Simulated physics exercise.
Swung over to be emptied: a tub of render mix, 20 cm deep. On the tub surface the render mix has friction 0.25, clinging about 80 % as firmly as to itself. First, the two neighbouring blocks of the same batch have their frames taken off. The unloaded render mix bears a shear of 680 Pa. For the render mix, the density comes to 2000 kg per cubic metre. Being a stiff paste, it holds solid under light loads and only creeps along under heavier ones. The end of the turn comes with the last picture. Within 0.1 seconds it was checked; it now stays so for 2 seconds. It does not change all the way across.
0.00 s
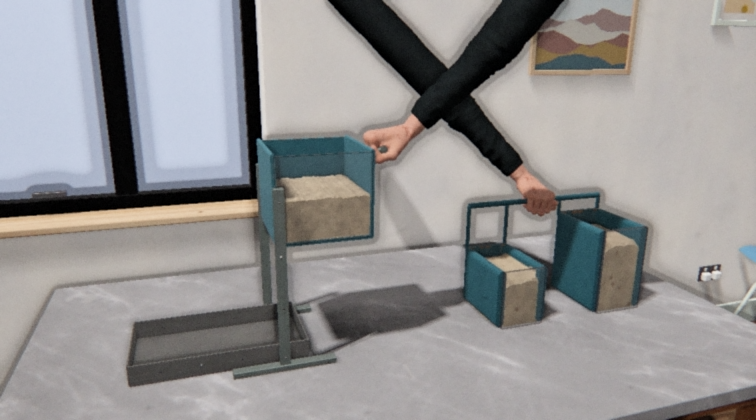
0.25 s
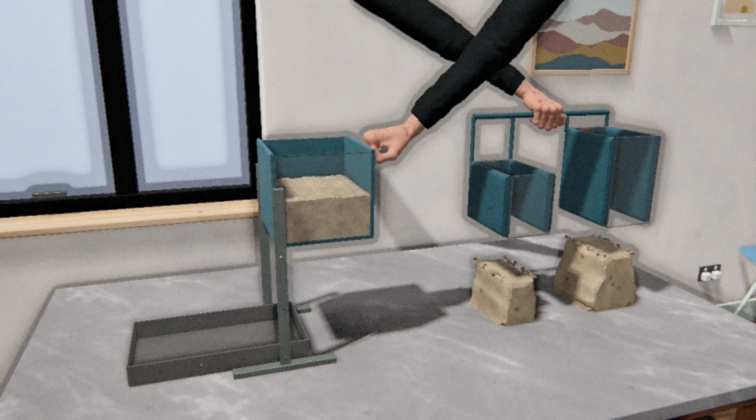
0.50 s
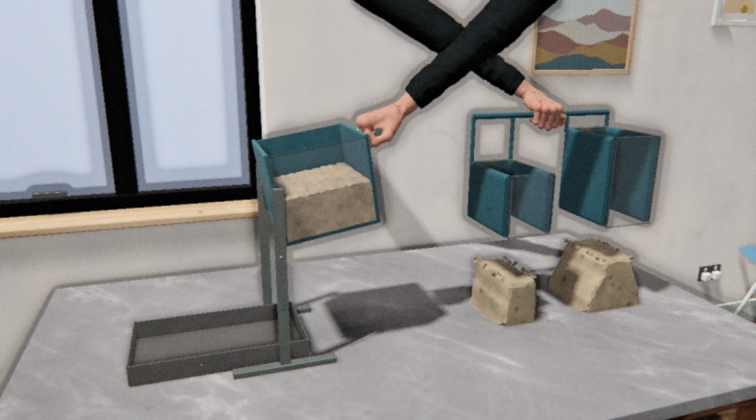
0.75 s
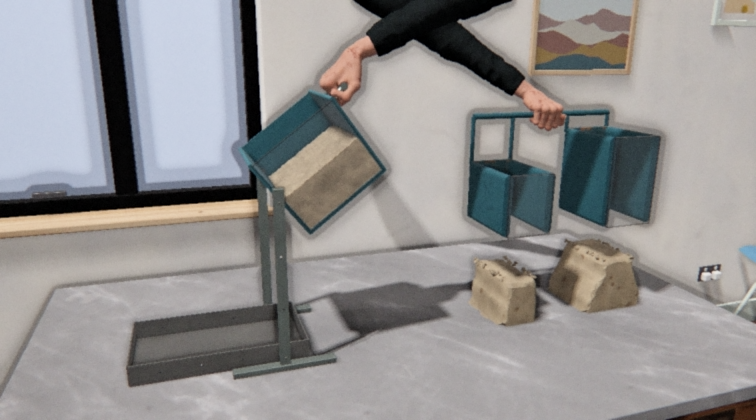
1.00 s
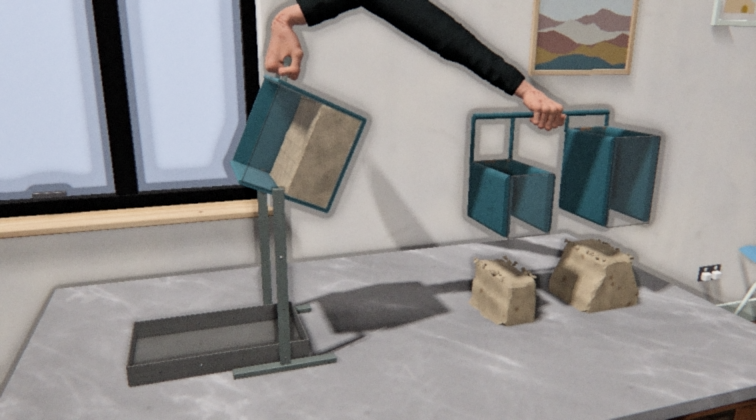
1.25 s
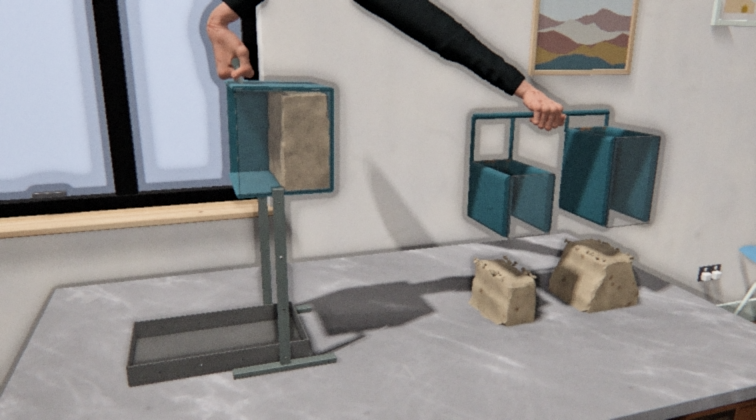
At first, a teal tub of pale, grainy mix sits level on a stand while one hand lifts two joined casings off neighbouring blocks, which sag a little. Then the other hand swings the tub leftward onto its side, the mix turning with it until it stands upright along the right wall.
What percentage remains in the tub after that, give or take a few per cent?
100 %.
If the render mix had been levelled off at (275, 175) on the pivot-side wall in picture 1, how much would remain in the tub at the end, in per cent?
About 65 %.
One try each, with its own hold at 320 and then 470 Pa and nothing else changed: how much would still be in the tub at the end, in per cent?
75 %, then 95 %.
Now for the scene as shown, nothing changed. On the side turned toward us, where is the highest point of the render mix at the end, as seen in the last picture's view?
The highest point sits at around (286, 128).
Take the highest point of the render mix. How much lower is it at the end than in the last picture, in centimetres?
About 7 cm.
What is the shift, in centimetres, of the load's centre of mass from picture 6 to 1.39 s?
The shift is near 2 cm.
By 1.39 s, the tub is at 89 degrees and holds 100 %.
By 1.56 s, the tub is at 89 degrees and holds 100 %.
By 1.73 s, the tub is at 89 degrees and holds 100 %.
By 1.90 s, the tub is at 89 degrees and holds 100 %.
By 3.25 s, at the end, the tub is at 89 degrees and holds 100 %.
